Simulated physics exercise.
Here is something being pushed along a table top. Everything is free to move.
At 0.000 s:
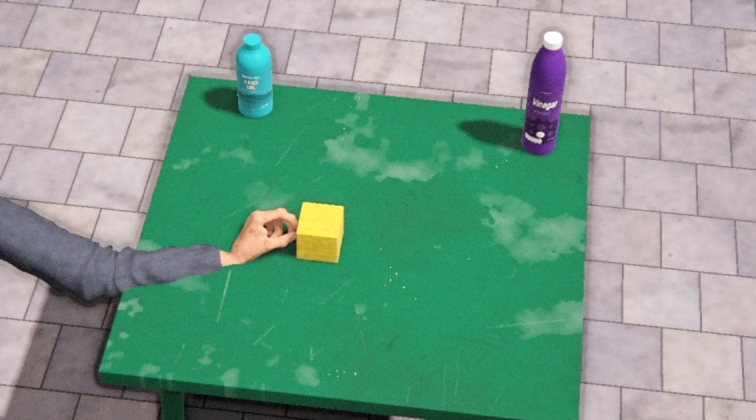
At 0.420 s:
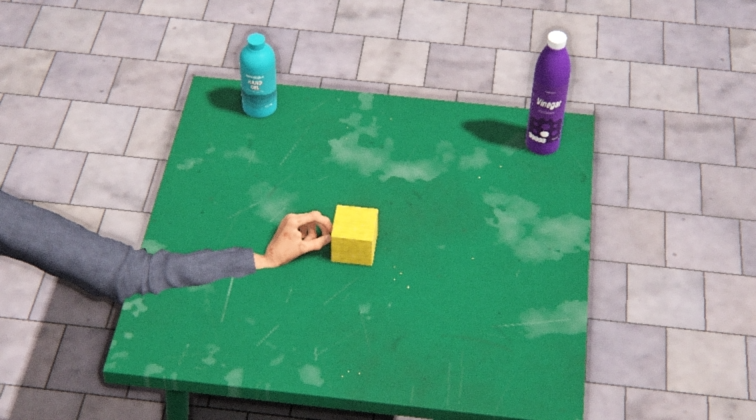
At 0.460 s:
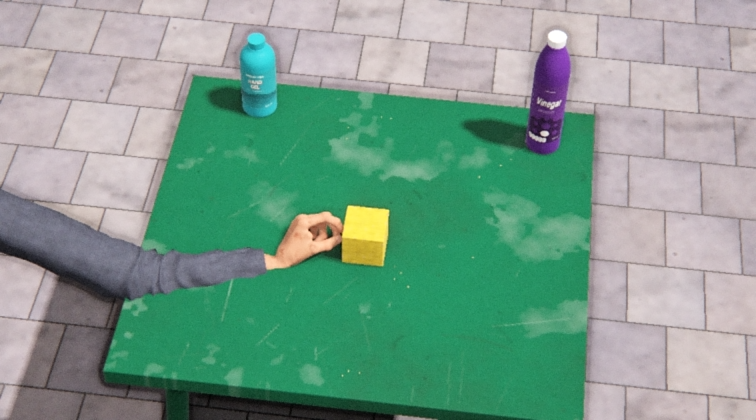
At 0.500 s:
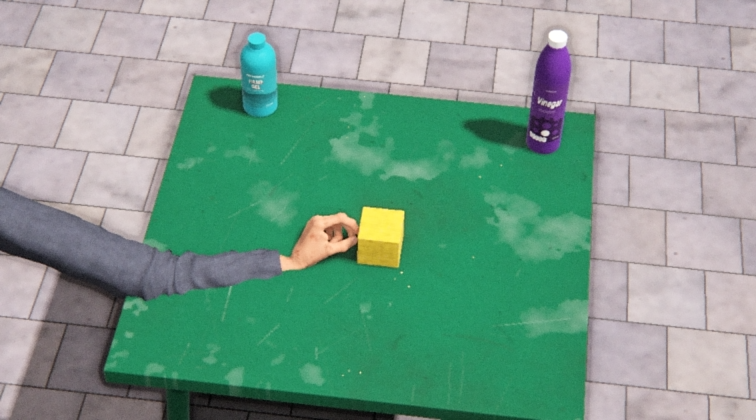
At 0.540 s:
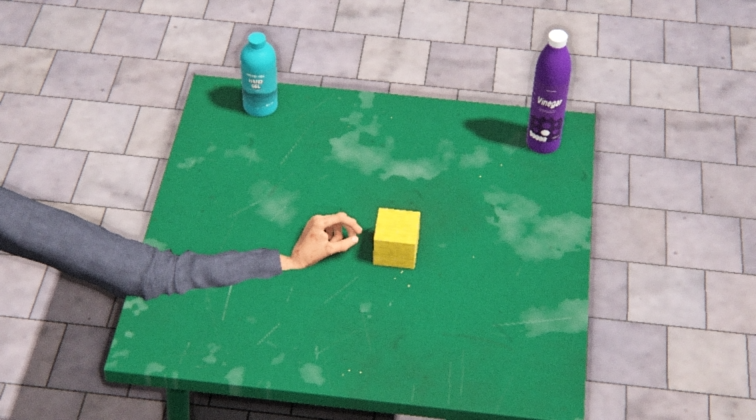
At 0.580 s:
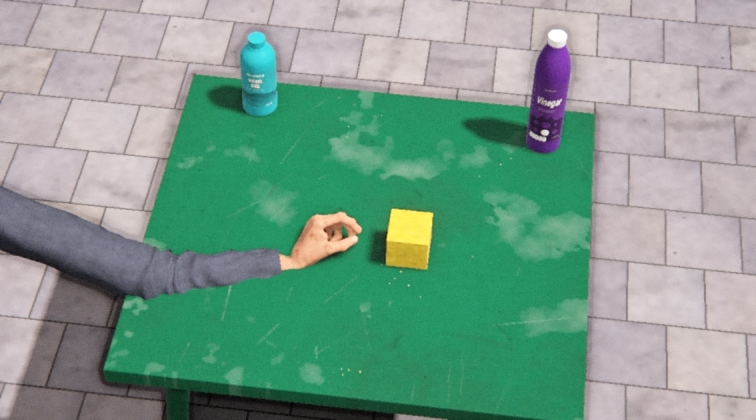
We see a hand in a grey sleeve push a yellow block rightward across a worn green table, with a teal bottle and a purple bottle standing behind; the hand then stays back while the block slides slightly farther right.
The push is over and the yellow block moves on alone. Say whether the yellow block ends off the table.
The yellow block stays on the table.
By 0.68 s, yellow block moved about its own width near (431, 242).
By 0.78 s, yellow block moved about its own width near (436, 242).
When it is over (1.3 s), moved from the start, yellow block. End places, in pixels of the last picture, yellow block near (436, 242).
